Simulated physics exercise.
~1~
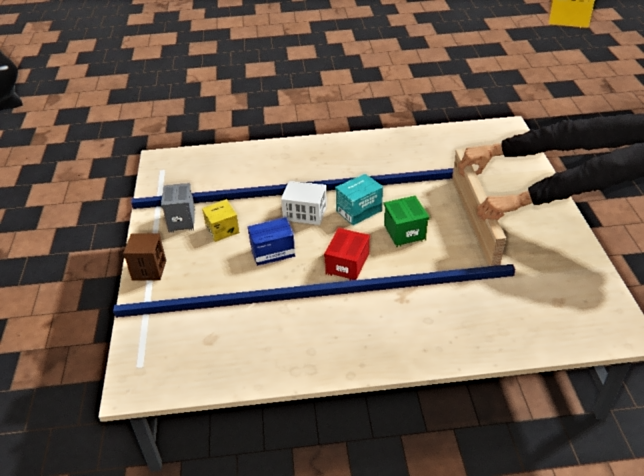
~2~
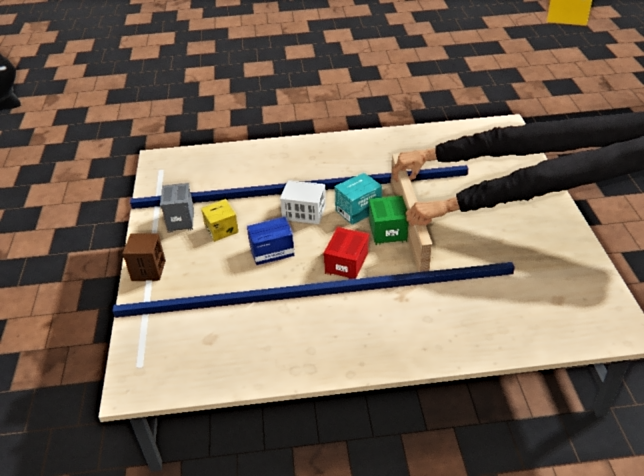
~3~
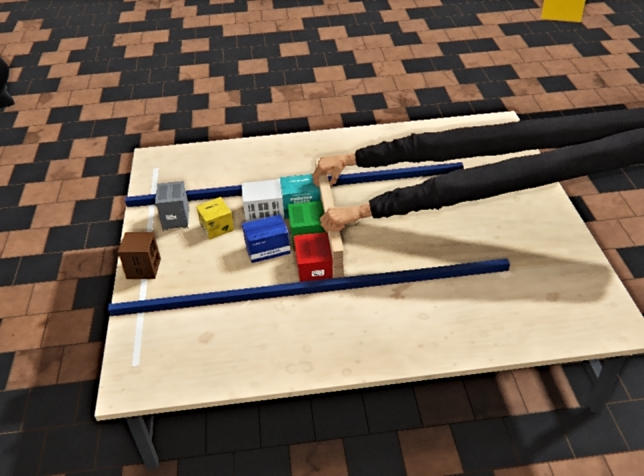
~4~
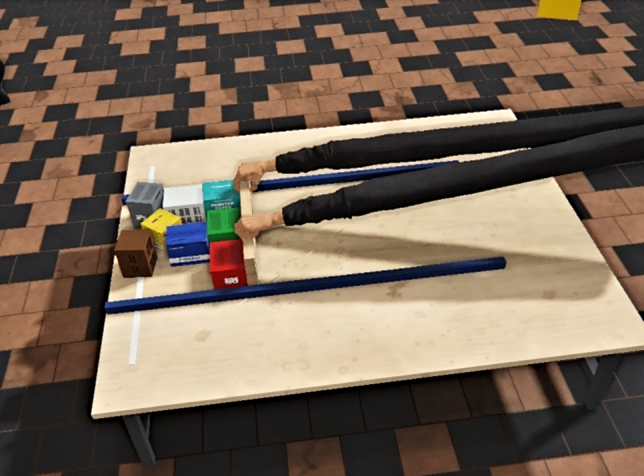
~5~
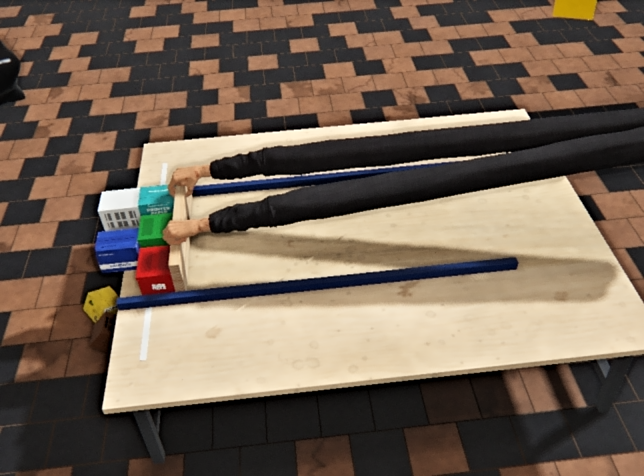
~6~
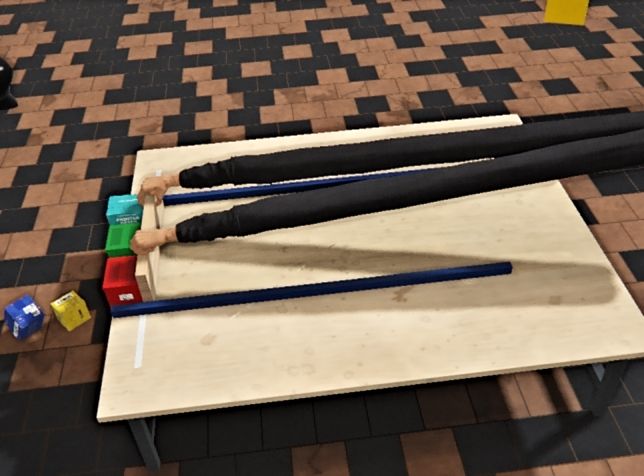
A wooden plank, pushed left by two hands between blue rails, gathered colourful boxes and swept them toward the table's edge. The brown, grey, yellow, white and blue ones went off, while the turquoise, green and red boxes stayed against the plank.
